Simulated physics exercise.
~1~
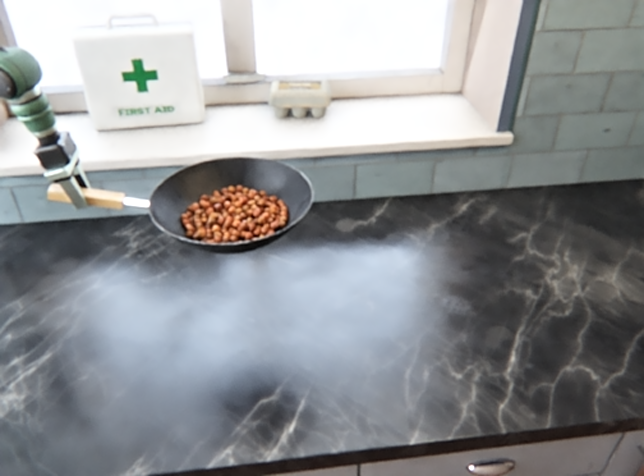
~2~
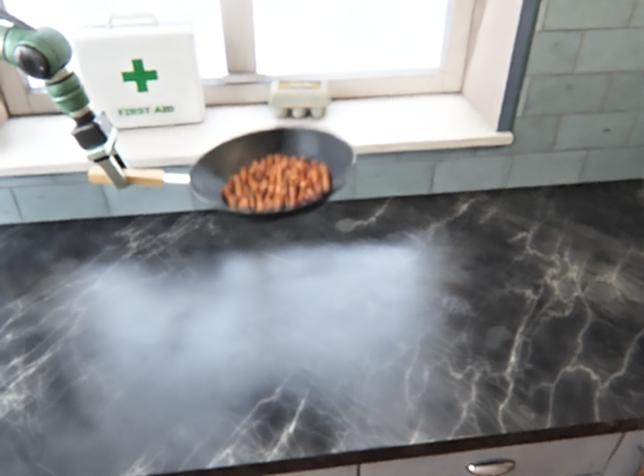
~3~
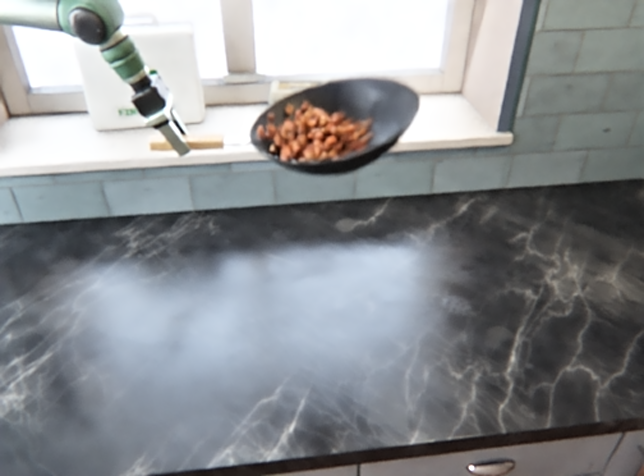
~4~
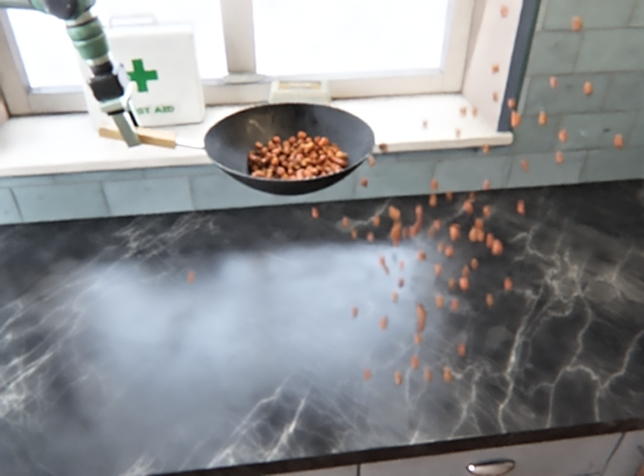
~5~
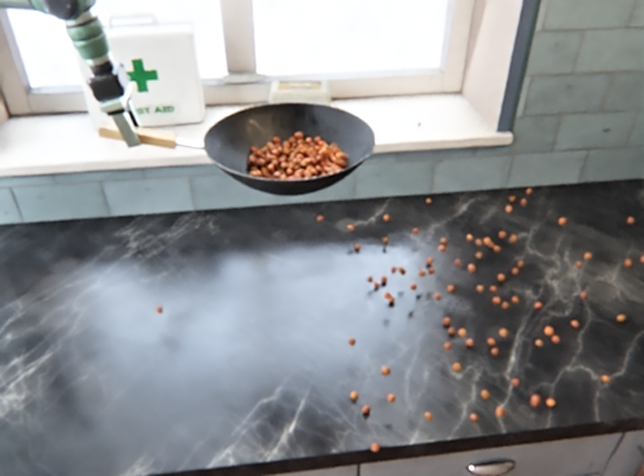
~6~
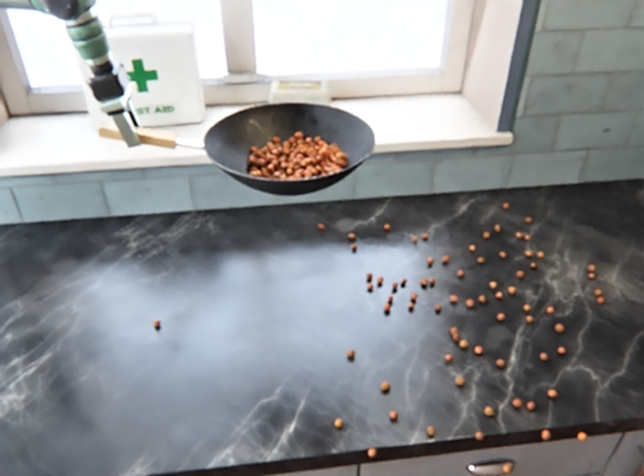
On a dark marbled counter beneath a bright window, a green robot arm lifts a black wok of hazelnuts up and to the right, tips it, and swings it back left, flinging many nuts out; they scatter mostly across the right side, while the rest stay in the still wok.
